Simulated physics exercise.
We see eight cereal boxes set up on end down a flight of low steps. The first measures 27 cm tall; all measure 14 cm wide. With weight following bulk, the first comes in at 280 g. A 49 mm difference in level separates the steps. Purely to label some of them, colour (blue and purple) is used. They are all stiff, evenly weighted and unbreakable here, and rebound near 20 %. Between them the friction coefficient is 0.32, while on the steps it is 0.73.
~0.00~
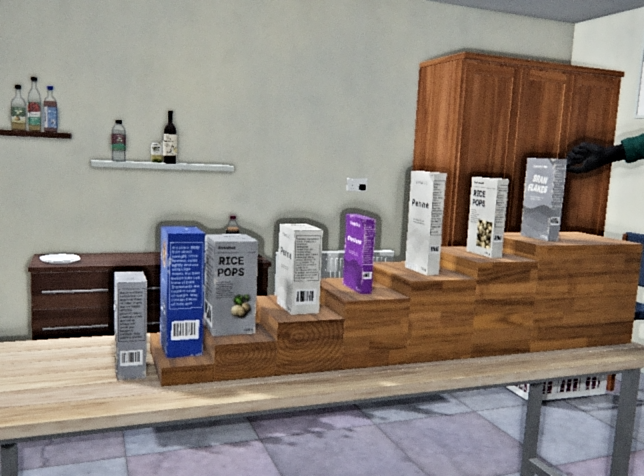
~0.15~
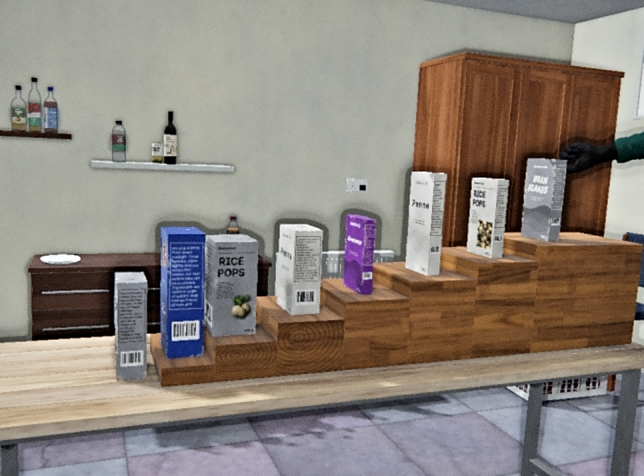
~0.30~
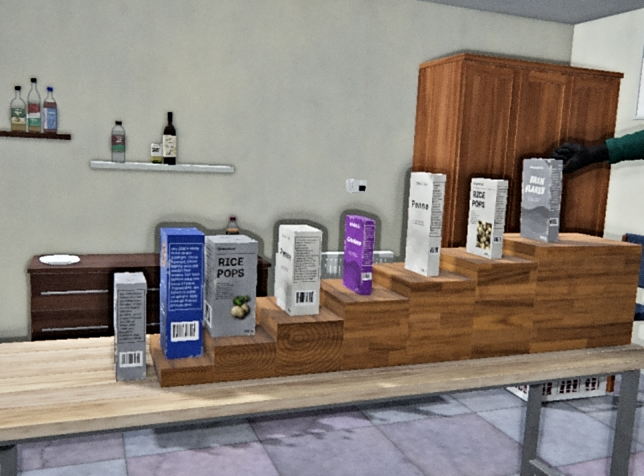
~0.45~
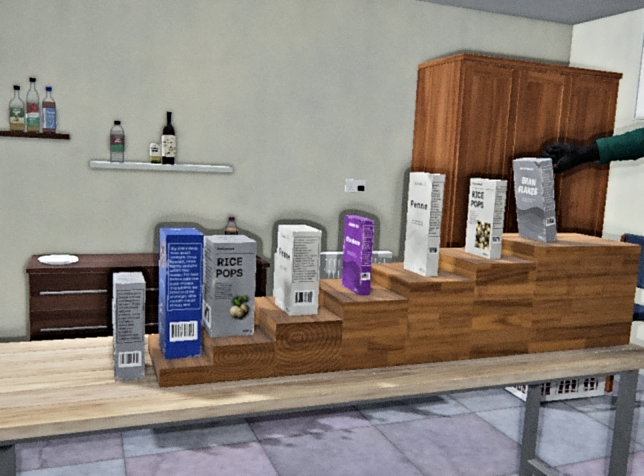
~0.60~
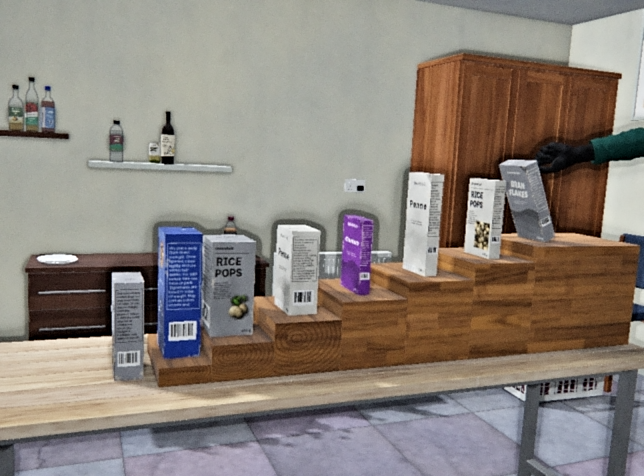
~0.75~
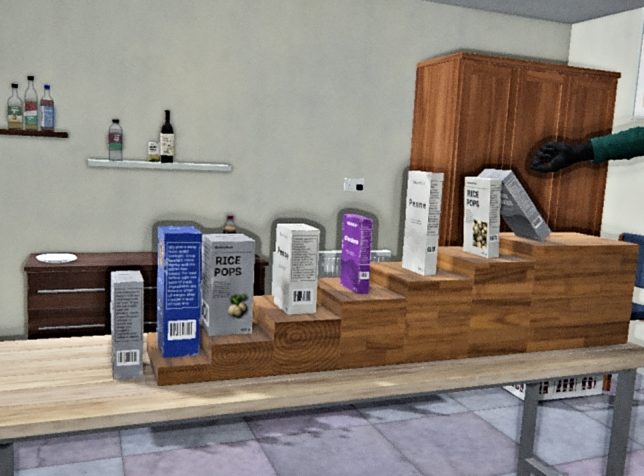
A black-gloved hand pushed the grey cereal box on the top step leftward until it leaned over against the next box, then stayed raised nearby while the other boxes stood almost unmoved.
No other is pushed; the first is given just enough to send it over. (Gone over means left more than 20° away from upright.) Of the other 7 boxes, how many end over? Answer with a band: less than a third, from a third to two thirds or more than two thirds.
Between a third and two thirds of them.
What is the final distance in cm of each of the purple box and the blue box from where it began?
The purple one ends 10 cm from its start and the blue one 0 cm.
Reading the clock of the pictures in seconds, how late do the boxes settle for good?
That comes at about 1.5 s.
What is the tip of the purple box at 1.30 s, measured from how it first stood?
I'd put it at roughly 50 degrees away from its starting angle.
Around 0.90 s, 1 of the 7 other boxes over.
Around 1.06 s, 2 of the 7 other boxes over.
Around 1.30 s, 3 of the 7 other boxes over; purple box tipped 50°.
Finally (1.7 s), 4 of the 7 other boxes over; purple box tipped 68°; blue box unmoved. That is 57 per cent. Three left standing. Seen by the last camera, middles, purple box near (322, 271), blue box near (179, 290).
